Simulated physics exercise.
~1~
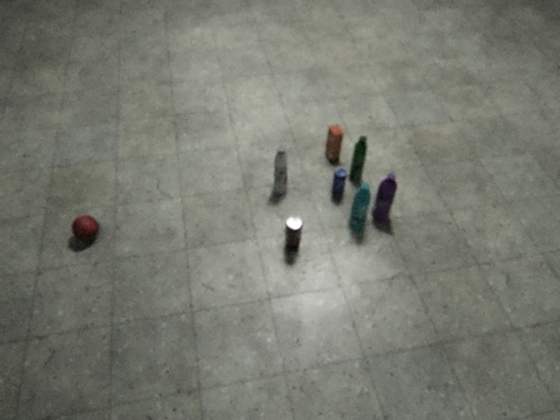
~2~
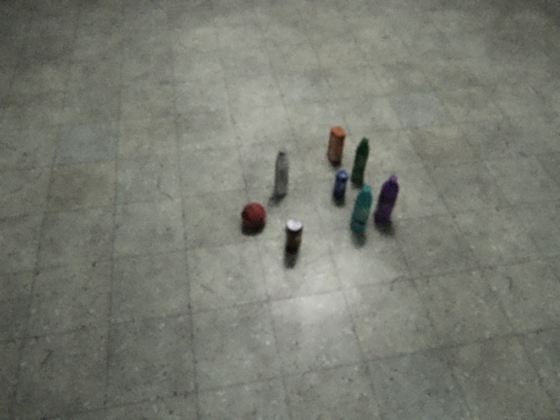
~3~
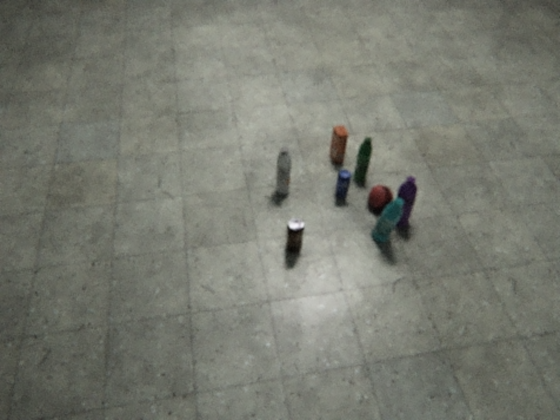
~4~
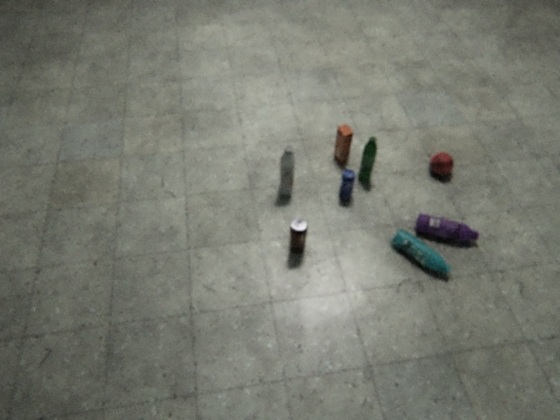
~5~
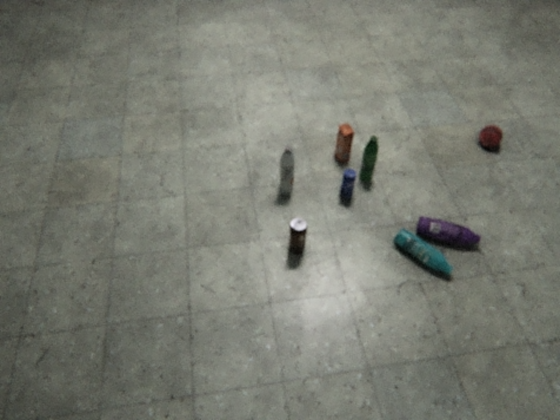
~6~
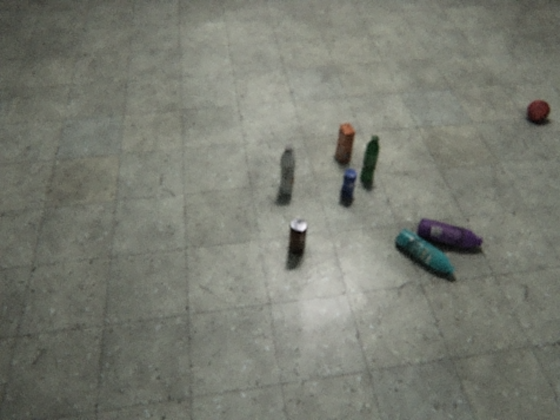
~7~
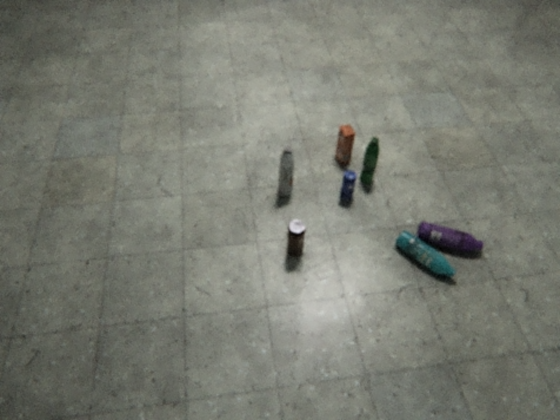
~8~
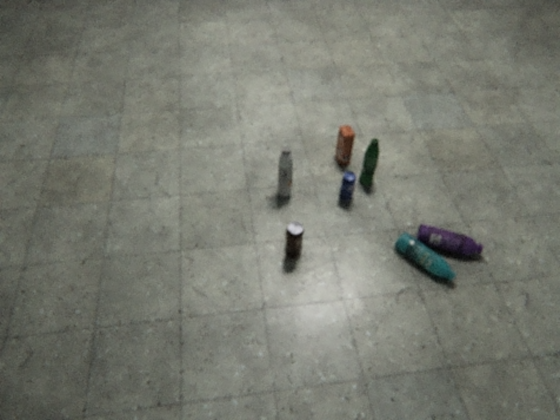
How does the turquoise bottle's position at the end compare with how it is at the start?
At the start the turquoise bottle stands upright among the other items, and at the end it lies on its side on the floor.
